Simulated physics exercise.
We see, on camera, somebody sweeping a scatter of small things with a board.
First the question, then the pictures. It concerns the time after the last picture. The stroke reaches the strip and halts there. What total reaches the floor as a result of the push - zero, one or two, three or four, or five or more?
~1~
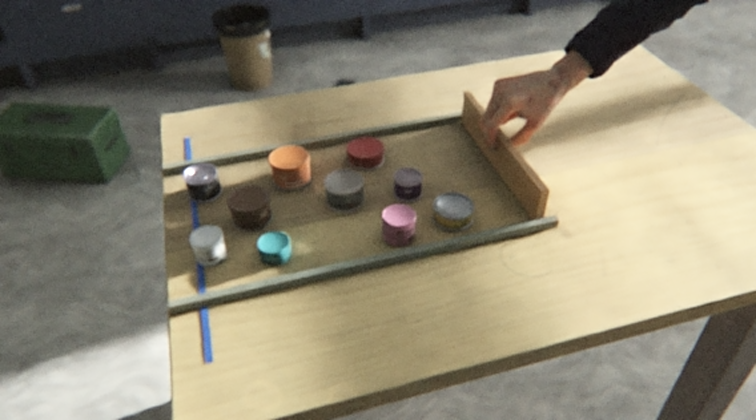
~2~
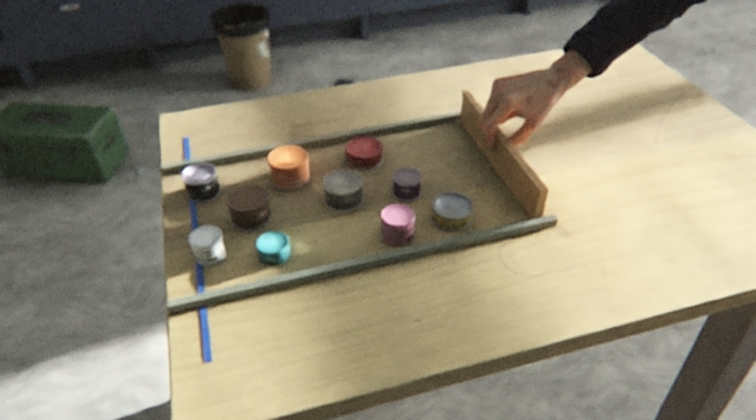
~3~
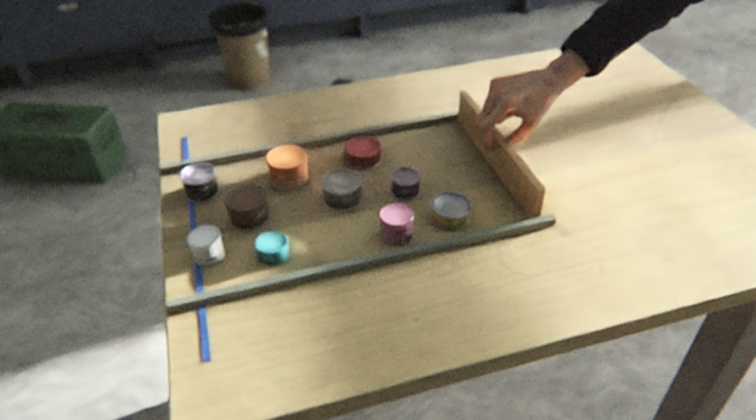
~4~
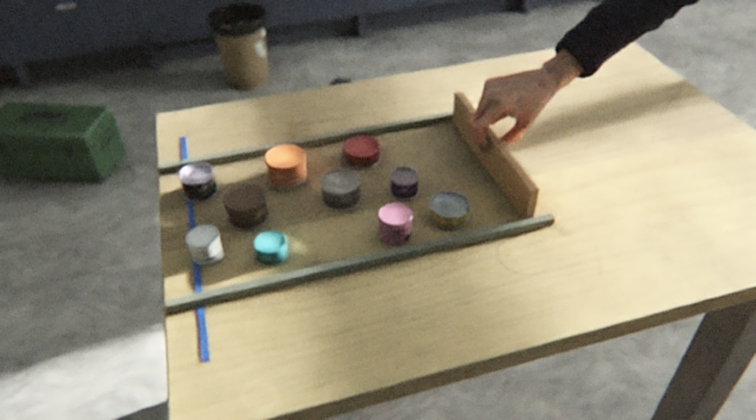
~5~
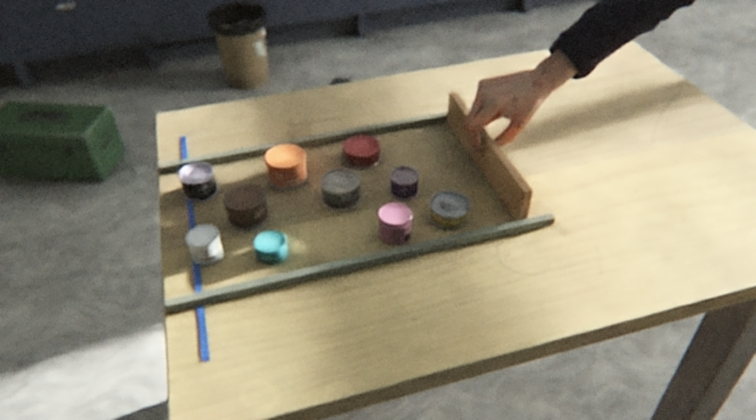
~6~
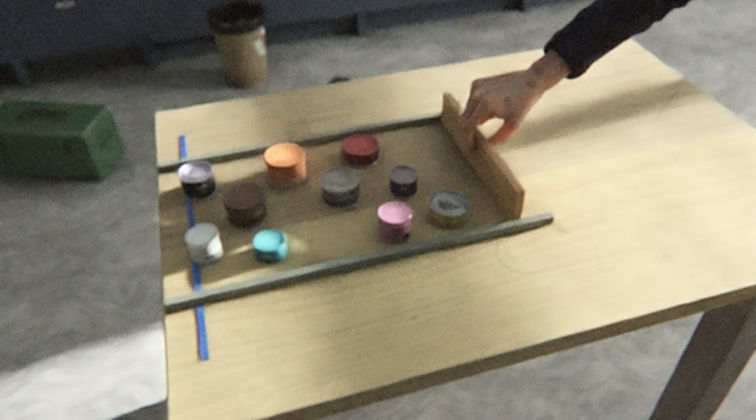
I expect that five pieces or more will leave the table.
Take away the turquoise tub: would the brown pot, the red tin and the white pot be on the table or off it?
In that case the brown pot goes off the edge, the red tin stays where it is, the white pot goes off the edge.
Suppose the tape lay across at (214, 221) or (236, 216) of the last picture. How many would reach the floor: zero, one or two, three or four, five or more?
The first spot would give 3 or 4 falling and the second either one or two.
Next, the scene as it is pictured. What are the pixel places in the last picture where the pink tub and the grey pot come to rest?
The first sits around (173, 280), while the other sits around (168, 206).
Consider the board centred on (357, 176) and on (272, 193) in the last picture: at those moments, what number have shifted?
By the first moment it's 5, by the second it's 10.
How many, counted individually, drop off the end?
It is 5, no more and no fewer.
A little later, none off yet; white pot at rest near (205, 244); black tin at rest near (198, 181); brown pot at rest near (246, 206).
Next, none off yet; white pot at rest near (205, 244); black tin at rest near (198, 181); brown pot moving near (242, 207).
Later still, none off yet; white pot shifted about its own width near (162, 250); black tin shifted about its own width near (156, 184); brown pot shifted about its own width near (197, 222).
When it is over, the number that fall off is five or more; down, orange tin, turquoise tub, brown pot, black tin and white pot.
